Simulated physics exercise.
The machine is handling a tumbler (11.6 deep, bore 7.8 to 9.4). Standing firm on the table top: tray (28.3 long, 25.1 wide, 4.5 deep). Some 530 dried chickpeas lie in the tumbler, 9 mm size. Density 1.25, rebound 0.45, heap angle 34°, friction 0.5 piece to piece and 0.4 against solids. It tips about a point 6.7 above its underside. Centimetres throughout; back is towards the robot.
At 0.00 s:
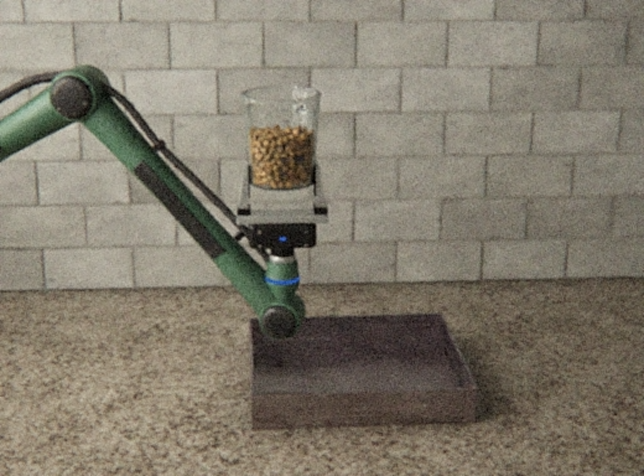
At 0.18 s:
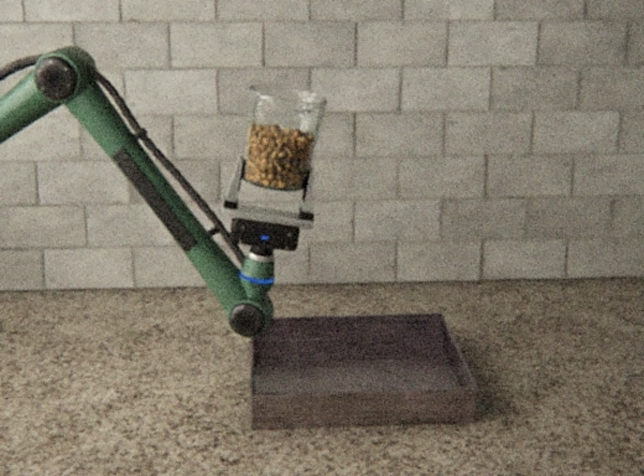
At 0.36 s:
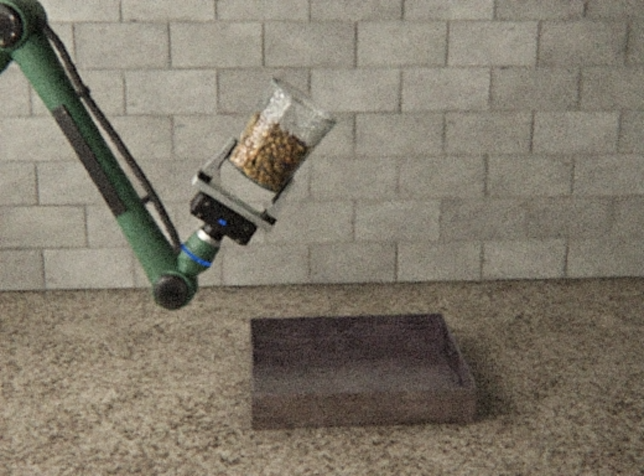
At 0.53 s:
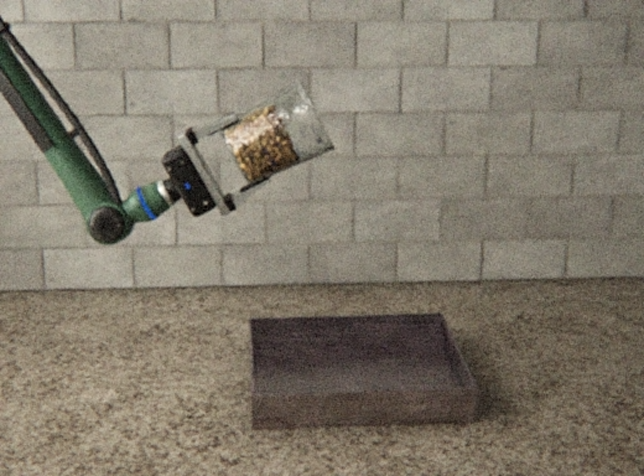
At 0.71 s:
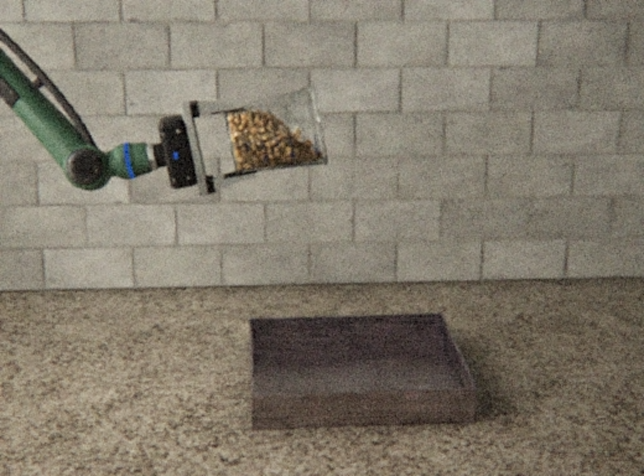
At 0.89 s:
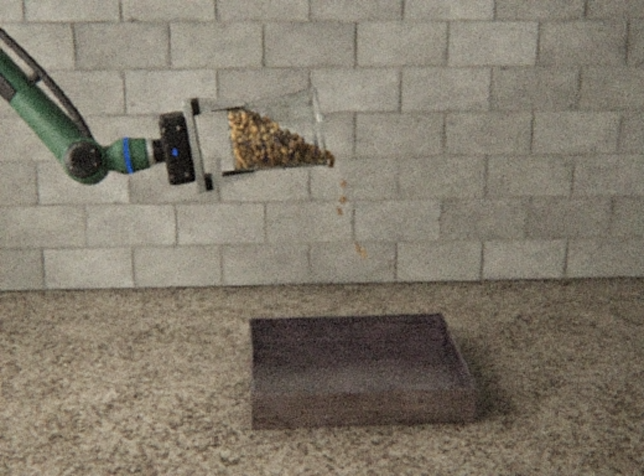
A green robot arm tilts a clear tumbler of chickpeas rightward until a few drop out.
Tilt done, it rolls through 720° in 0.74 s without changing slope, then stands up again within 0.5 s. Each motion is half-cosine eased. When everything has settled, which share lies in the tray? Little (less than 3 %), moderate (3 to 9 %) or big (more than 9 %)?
Share in the tray: Big (more than 9 %).
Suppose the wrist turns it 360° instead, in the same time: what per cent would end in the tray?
In that case some 30 per cent.
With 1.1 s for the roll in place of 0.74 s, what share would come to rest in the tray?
It would be near 40 per cent.
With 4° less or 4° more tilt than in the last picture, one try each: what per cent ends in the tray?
About 15 and 35 per cent.
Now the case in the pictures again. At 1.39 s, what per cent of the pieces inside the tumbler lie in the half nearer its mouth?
Some 35 per cent.
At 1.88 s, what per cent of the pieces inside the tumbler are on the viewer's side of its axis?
Some 45 per cent.
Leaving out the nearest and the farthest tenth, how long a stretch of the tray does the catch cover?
About 20 cm.
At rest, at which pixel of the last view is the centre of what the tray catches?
At about (394, 372).
By 1.39 s, tipped 82°, highest piece 40 above the table; 446 in the tumbler, 38 in the tray, 45 in flight or on a rim.
By 1.88 s, tipped 40°, highest piece 37 above the table; 390 in the tumbler, 128 in the tray, 2 on the table or floor, 9 in flight or on a rim.
By 2.33 s, upright, highest piece 37 above the table; 390 in the tumbler, 137 in the tray, 2 on the table or floor.
By 3.03 s, upright, highest piece 37 above the table; 390 in the tumbler, 137 in the tray, 2 on the table or floor.
Final count, 390 in the tumbler, 137 in the tray, 2 on the table or floor. That is 26 % in the tray.
